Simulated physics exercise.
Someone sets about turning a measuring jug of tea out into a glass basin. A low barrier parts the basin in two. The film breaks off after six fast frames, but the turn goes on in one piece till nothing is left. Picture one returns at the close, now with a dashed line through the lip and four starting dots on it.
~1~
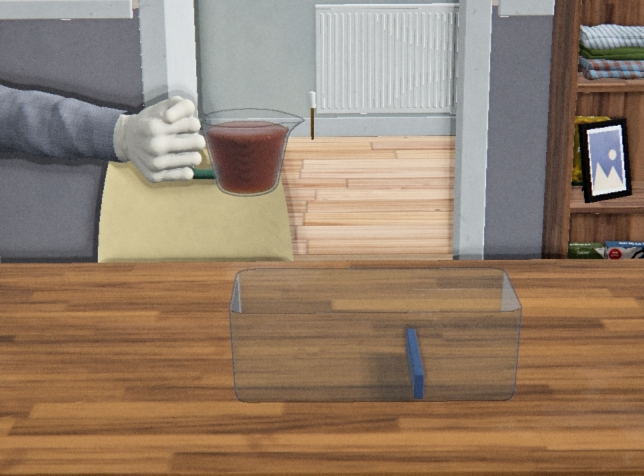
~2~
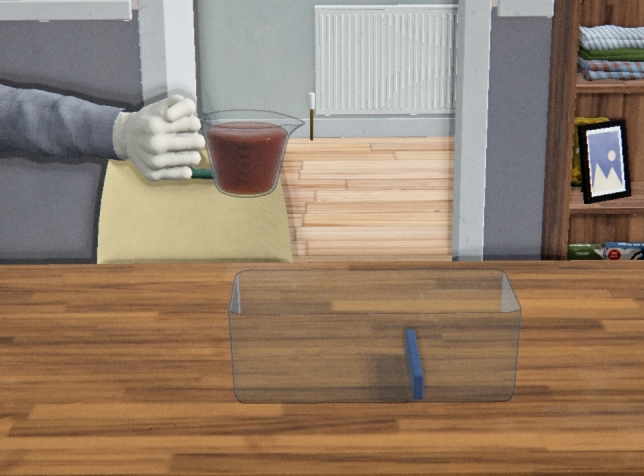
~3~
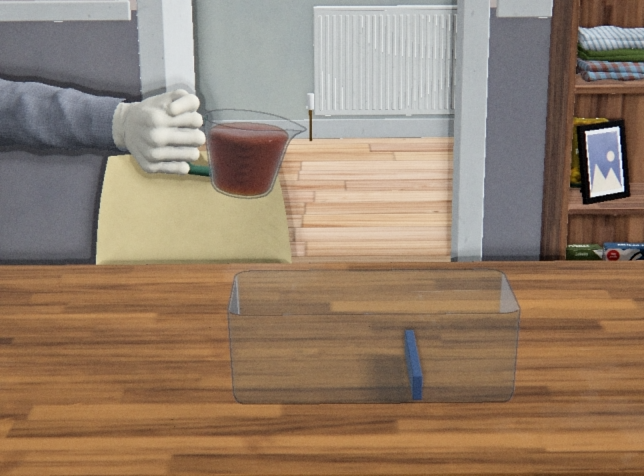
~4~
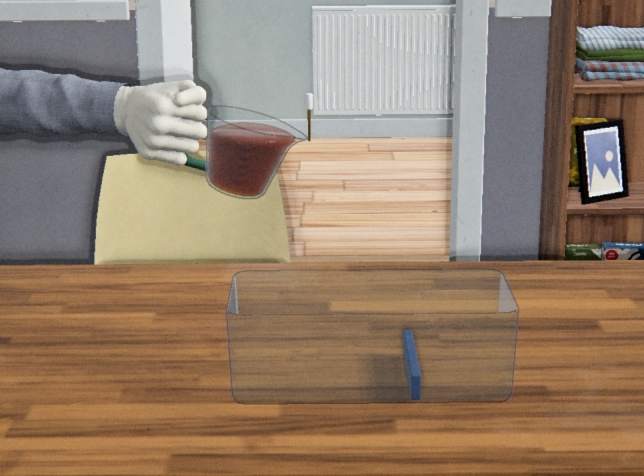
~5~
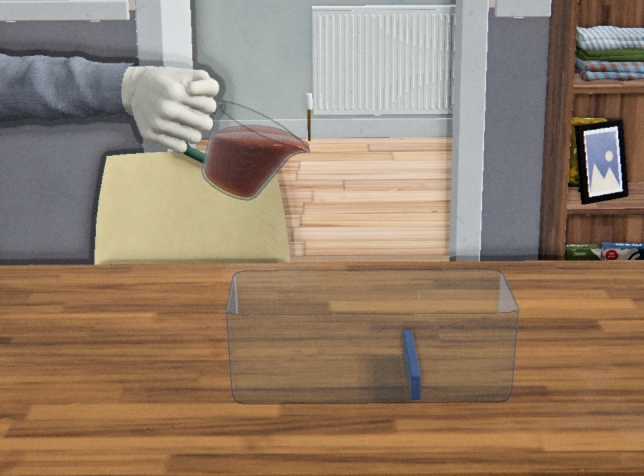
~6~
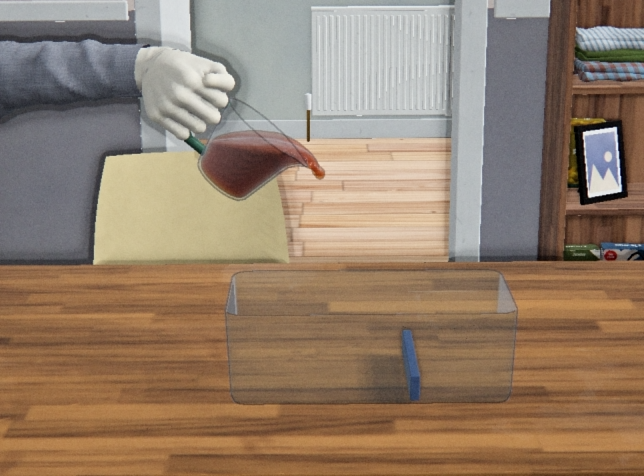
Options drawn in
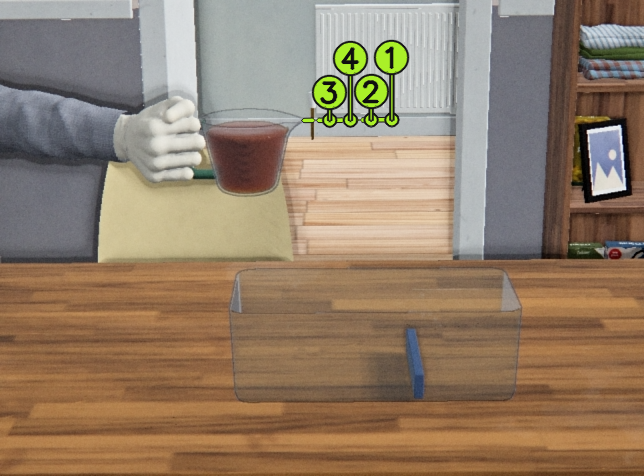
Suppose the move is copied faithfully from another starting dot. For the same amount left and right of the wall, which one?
I would pick spot 2.
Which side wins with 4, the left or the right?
More ends on the left.
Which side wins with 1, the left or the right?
More ends on the right.
On the marked copy, 1 at (391, 119); 2 at (371, 119); 3 at (329, 120); 4 at (350, 120).
With 1, about 22 % ends left of the wall and 75 % right of it; 4 % is lost outside.
With 2, about 49 % ends left of the wall and 49 % right of it.
With 3, about 87 % ends left of the wall and 9 % right of it; 4 % is lost outside.
With 4, about 79 % ends left of the wall and 18 % right of it; 3 % is lost outside.
